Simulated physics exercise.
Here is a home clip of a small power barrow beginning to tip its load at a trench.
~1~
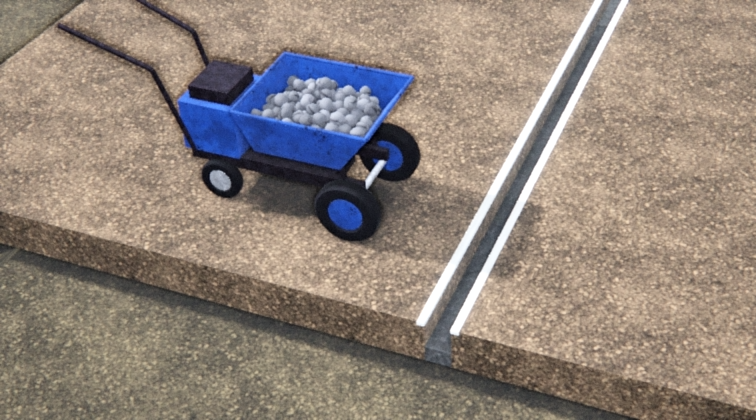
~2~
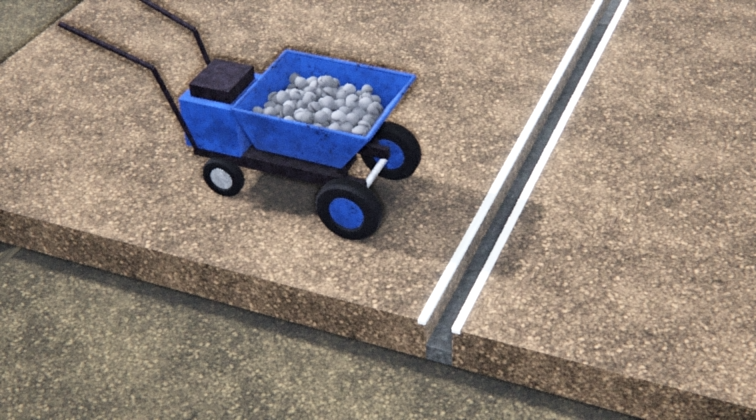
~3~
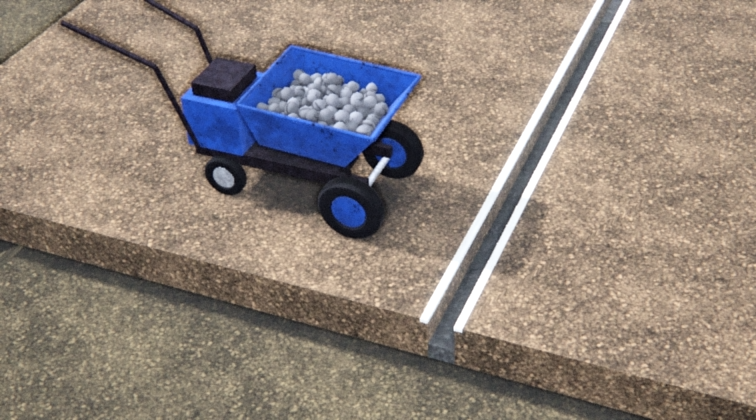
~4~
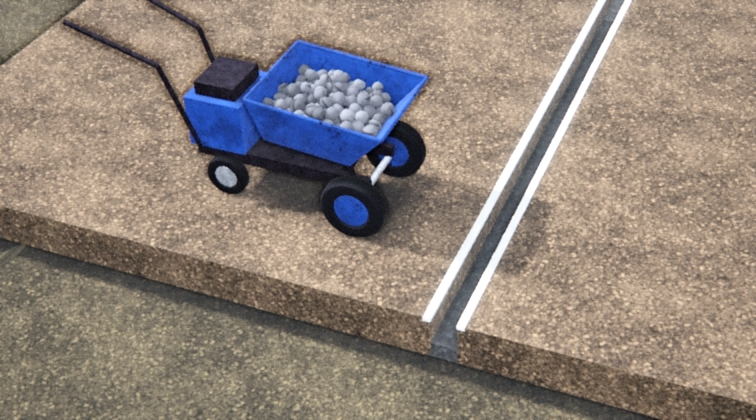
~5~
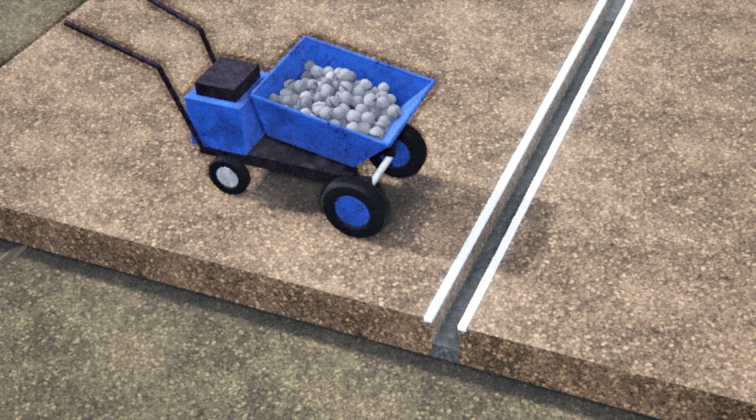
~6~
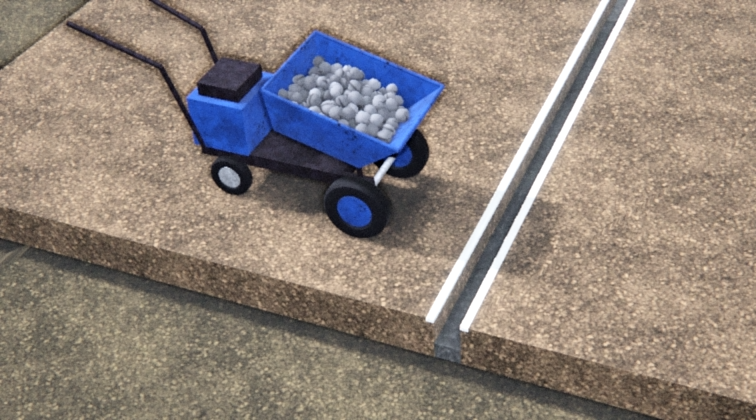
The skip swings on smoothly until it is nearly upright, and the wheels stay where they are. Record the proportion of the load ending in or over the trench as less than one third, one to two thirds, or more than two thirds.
Proportion recorded: One to two thirds.
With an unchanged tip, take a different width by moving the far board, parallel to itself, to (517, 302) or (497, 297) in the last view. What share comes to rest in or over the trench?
The share would be 90 % first and 70 % second.
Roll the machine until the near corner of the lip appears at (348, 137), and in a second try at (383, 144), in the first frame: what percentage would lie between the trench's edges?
First try: Around 50 %; second try: Around 40 %.
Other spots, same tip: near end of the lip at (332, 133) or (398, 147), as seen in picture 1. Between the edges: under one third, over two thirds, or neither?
Spot 1: In the middle band. Spot 2: Under a third.
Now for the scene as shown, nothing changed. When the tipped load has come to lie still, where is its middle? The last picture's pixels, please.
I'd say the middle ends up at about (502, 229).
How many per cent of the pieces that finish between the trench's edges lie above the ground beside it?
Roughly 20 in a hundred.
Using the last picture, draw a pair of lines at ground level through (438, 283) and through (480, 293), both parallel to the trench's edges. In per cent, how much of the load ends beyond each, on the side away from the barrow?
Some 100 and some 40 per cent, respectively.
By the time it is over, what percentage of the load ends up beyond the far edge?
That share is about 40 percent.
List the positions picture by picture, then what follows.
Lip of the skip at (366, 140), level; top of the load at (313, 109), round cobbles; first edge of the trench at (439, 289); far edge at (472, 297), the trench under half as wide as the skip, and about as deep as wide, in the first picture.
Lip of the skip at (368, 140), level; top of the load at (315, 110), in the second picture.
Lip of the skip at (374, 140), tipped barely; top of the load at (313, 97), in the third picture.
Lip of the skip at (381, 141), tipped a little; top of the load at (312, 100), in the fourth picture.
Lip of the skip at (389, 145), tipped a little; top of the load at (318, 99), in the fifth picture.
Lip of the skip at (398, 151), tipped clearly; top of the load at (318, 94); first edge of the trench at (448, 285); far edge at (482, 293), in the sixth picture.
Soon, skip tipped steeply; all in the skip.
A while on, skip tipped right over; most in the skip; a stray few short of the trench; a stray few in or heaped over the trench; a small part falling.
Towards the end, skip tipped right over; a small part in the skip; a small part short of the trench; about half in or heaped over the trench; about a third beyond it.
Finally, skip tipped right over; a small part short of the trench; about half in or heaped over the trench; about a third beyond it.
